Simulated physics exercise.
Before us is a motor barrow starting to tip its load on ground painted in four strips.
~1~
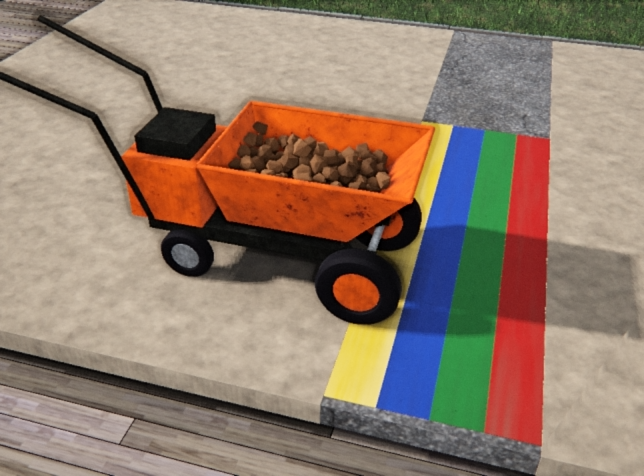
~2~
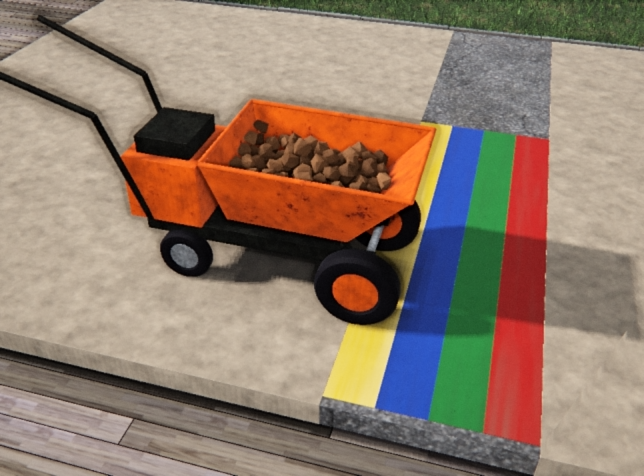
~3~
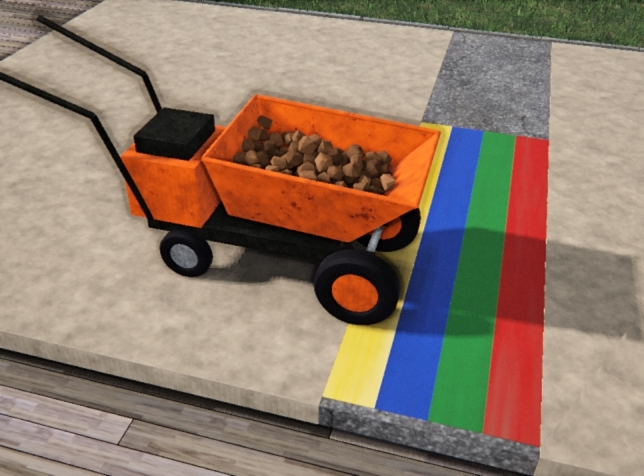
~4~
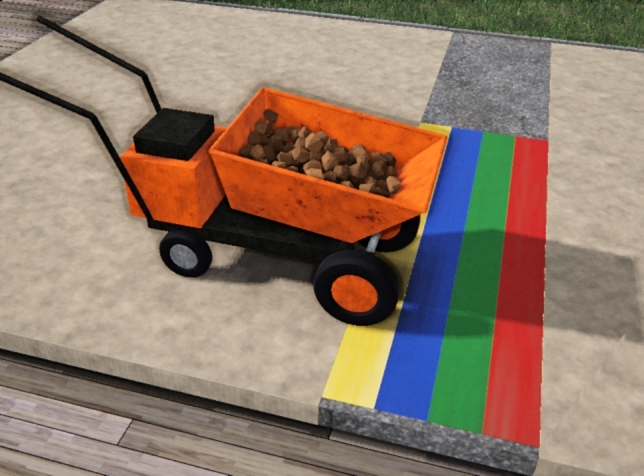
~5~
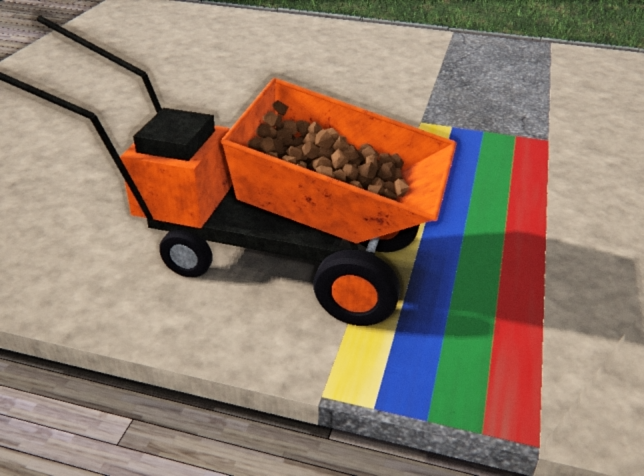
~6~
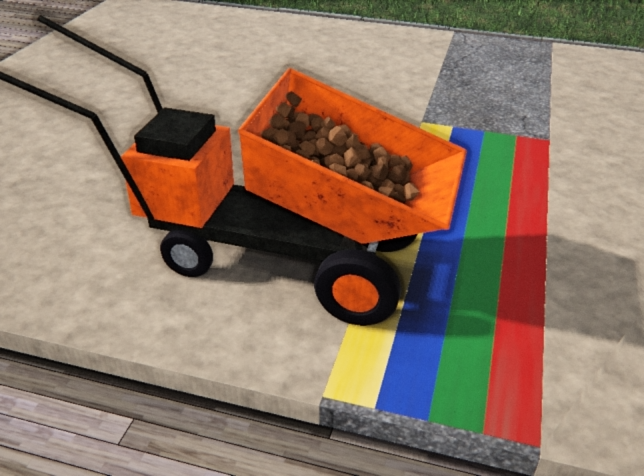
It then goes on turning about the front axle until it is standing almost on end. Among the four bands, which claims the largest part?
The red one claims the largest part.
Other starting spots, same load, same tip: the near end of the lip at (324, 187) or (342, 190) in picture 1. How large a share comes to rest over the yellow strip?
In turn 0 and 0 in a hundred.
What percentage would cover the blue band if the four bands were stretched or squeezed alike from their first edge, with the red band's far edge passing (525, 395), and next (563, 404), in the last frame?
Near 0 in a hundred and near 0 in a hundred.
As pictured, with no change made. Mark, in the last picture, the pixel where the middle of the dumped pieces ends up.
Last view, resting centre - approx. (543, 311).
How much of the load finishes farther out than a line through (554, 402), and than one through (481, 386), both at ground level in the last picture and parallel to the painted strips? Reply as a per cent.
Result, first then second: 40 %, 90 %.
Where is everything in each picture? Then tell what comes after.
Lip of the skip (410, 201), level; top of the load (302, 173), clay clods; yellow strip (364, 354); blue strip (414, 364); green strip (464, 375); red strip (517, 386), in the first frame.
Lip of the skip (411, 202), level; top of the load (290, 161), in the second frame.
Lip of the skip (416, 206), tipped barely; top of the load (294, 159), in the third frame.
Lip of the skip (424, 211), tipped a little; top of the load (275, 143), in the fourth frame.
Lip of the skip (435, 218), tipped a little; top of the load (284, 137), in the fifth frame.
Lip of the skip (447, 227), tipped clearly; top of the load (297, 130); yellow strip (364, 355); blue strip (413, 365); green strip (463, 376); red strip (516, 388), in the sixth frame.
Just after the last frame, skip tipped steeply; every one in the skip.
A moment on, skip tipped right over; the larger part in the skip; just a few over the green strip; about a tenth over the red strip; just a few falling.
Further on, skip tipped right over; about a tenth in the skip; about a tenth over the green strip; roughly a third over the red strip; roughly a third off the paint.
When it is over, skip tipped right over; about a tenth in the skip; not one over the yellow strip; not one over the blue strip; about a tenth over the green strip; roughly a third over the red strip; roughly half off the paint.
